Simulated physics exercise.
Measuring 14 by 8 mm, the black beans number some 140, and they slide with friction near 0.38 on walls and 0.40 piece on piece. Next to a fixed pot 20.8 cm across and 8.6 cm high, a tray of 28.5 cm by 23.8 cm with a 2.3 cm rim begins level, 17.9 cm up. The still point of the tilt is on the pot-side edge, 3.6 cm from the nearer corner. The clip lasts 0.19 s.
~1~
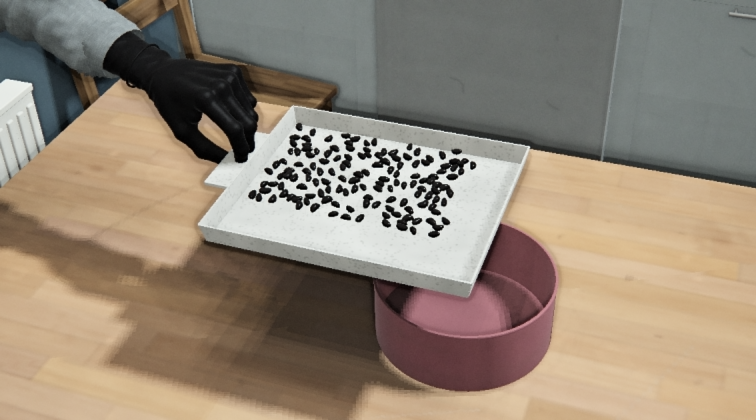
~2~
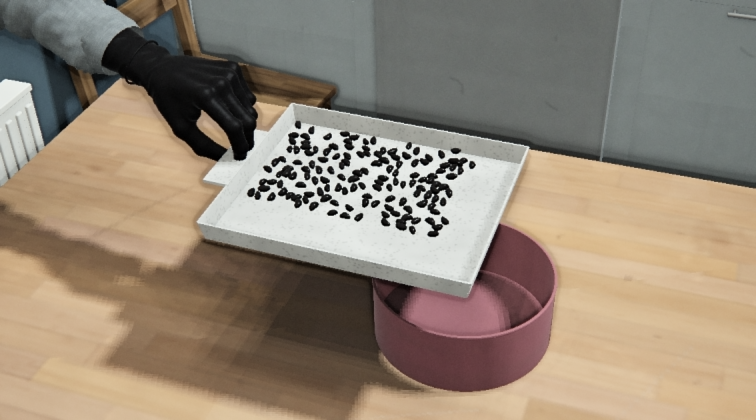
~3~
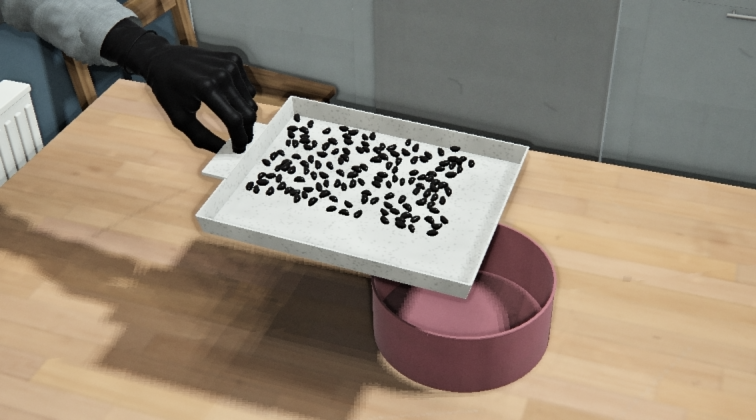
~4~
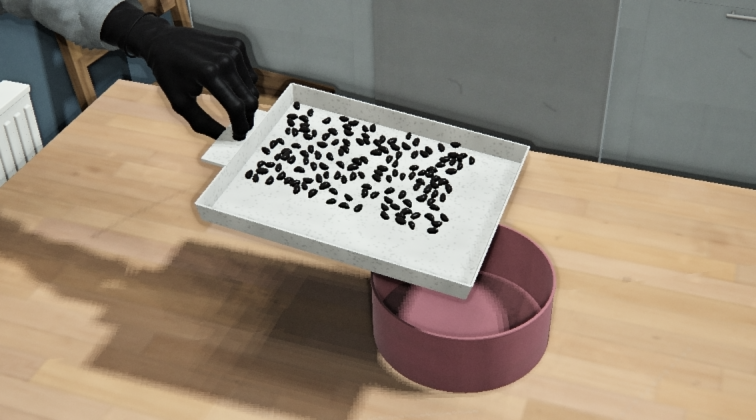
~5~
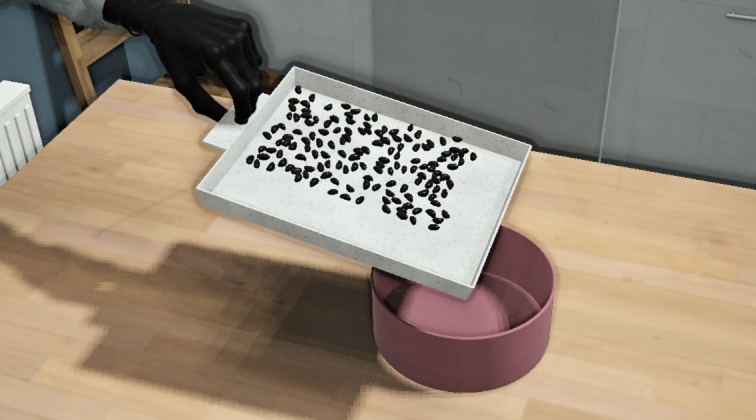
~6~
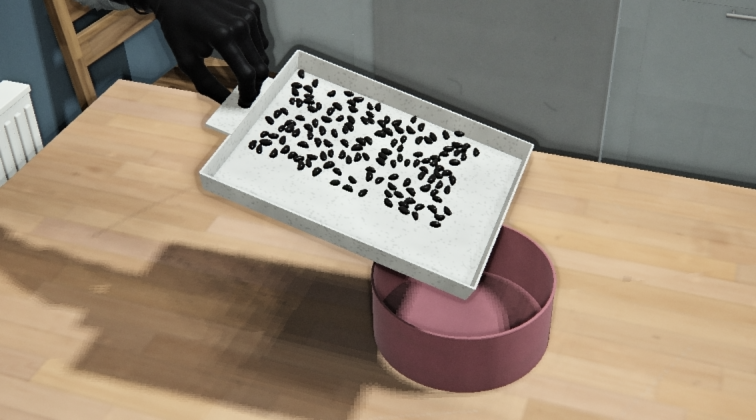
A white tray scattered with black beans starts level above a wooden table, held at its left end by a black-gloved hand, which raises that end so the tray slopes down toward a dark pink pot at right.
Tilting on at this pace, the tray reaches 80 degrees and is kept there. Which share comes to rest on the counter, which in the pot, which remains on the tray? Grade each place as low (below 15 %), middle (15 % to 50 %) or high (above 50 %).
Counter - high; pot - low; tray - middle.
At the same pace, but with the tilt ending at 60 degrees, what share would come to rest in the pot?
In that case it comes to about 5 in a hundred.
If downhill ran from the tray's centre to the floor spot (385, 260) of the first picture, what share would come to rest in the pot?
0 %.
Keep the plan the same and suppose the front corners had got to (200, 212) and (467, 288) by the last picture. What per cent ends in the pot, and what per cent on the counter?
Pot 0; counter 85.
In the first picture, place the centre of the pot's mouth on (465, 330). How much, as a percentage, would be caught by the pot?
With the pot there, close to 20 per cent.
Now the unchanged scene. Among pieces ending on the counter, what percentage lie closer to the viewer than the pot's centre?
Share: Roughly 80 %.
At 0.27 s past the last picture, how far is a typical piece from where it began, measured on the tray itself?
Displacement on the tray: About 6 cm.
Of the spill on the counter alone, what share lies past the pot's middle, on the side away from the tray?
That comes to roughly 100 percent.
Then, 0.27 s after the last picture, tilt 48 degrees; the tray holds 100 %, the pot 0 %.
Then, 0.45 s after the last picture, tilt 70 degrees; the tray holds 100 %, the pot 0 %.
Then, 0.75 s after the last picture, tilt 80 degrees; the tray holds 35 %, the pot 5 %.
In the end, counter 65 %, pot 5 %, tray 30 %.
